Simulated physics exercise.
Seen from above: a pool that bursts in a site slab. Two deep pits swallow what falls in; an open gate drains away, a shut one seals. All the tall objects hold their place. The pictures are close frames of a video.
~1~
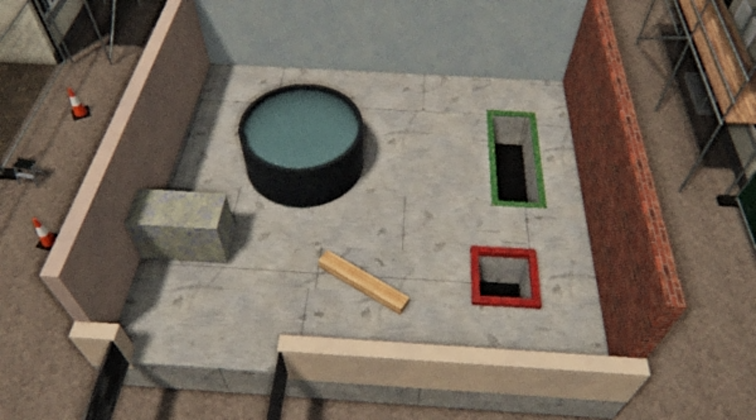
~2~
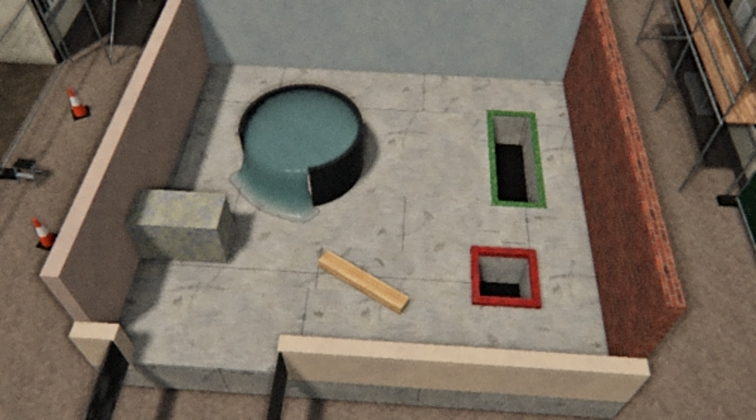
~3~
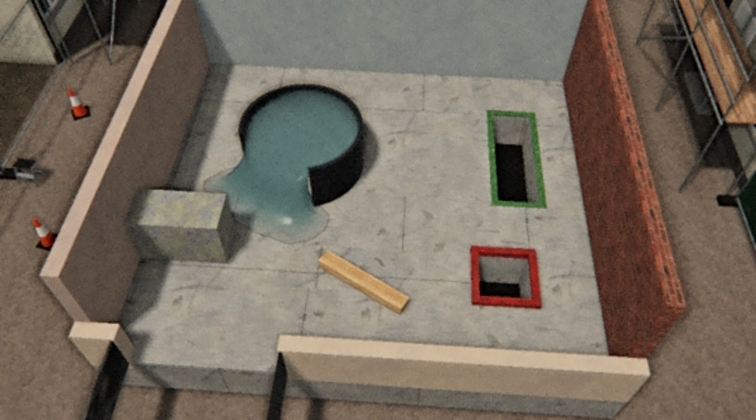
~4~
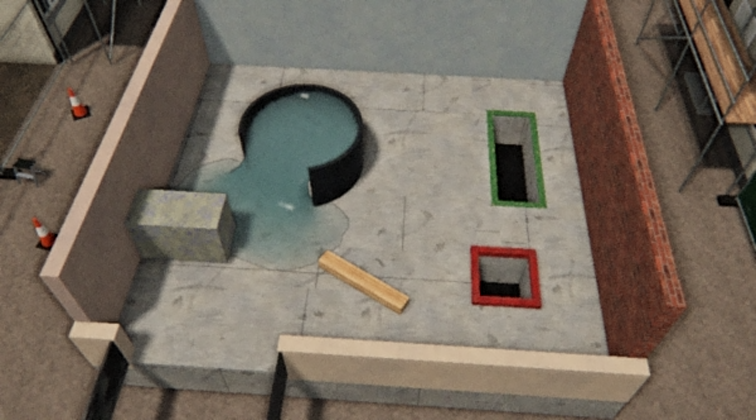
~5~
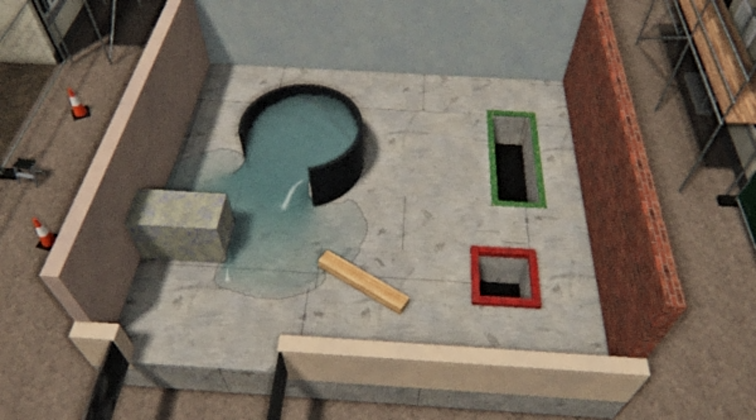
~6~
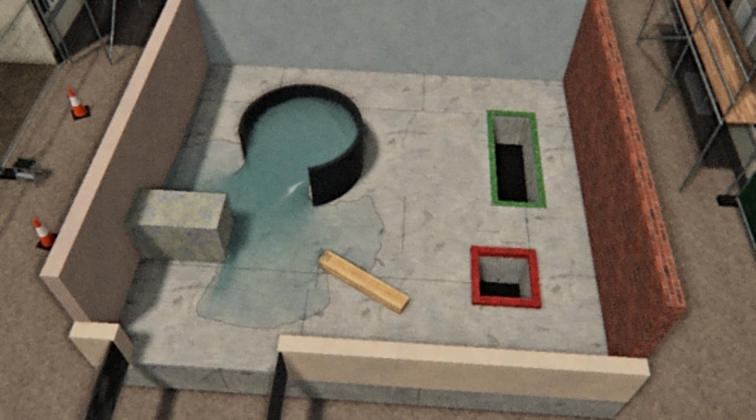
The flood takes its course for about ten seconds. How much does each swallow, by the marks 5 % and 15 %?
In the end: The gate takes over 15 %; the green pit takes from 5 to 15 %; the red pit takes under 5 %.
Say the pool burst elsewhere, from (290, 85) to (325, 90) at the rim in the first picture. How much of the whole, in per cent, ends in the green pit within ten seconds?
Parts in a hundred: Green 25.
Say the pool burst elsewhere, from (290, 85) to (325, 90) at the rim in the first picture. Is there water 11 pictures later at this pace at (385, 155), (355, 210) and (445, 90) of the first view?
In turn: Not flooded, clear, awash.
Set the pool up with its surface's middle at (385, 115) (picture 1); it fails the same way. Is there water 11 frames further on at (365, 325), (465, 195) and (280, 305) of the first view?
As listed: Awash, free of water, under water.
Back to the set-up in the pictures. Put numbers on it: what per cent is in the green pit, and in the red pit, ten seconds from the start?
In turn 12 and 0 per cent.
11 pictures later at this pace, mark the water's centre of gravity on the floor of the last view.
Around (260, 196).
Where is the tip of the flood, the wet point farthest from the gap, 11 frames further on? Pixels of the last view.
At about (455, 368).
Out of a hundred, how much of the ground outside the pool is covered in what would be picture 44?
Close to 80 %.
A moment on, water covers 25 % of the floor; the gate 4 %, the green pit 0 %, the red pit 0 %.
Next, water covers 40 % of the floor; the gate 14 %, the green pit 0 %, the red pit 0 %.
Then, water covers 50 % of the floor; the gate 25 %, the green pit 0 %, the red pit 0 %.
Later, water covers 80 % of the floor; the gate 33 %, the green pit 1 %, the red pit 0 %.
In the end, water covers 95 % of the floor; the gate 37 %, the green pit 11 %, the red pit 0 %.
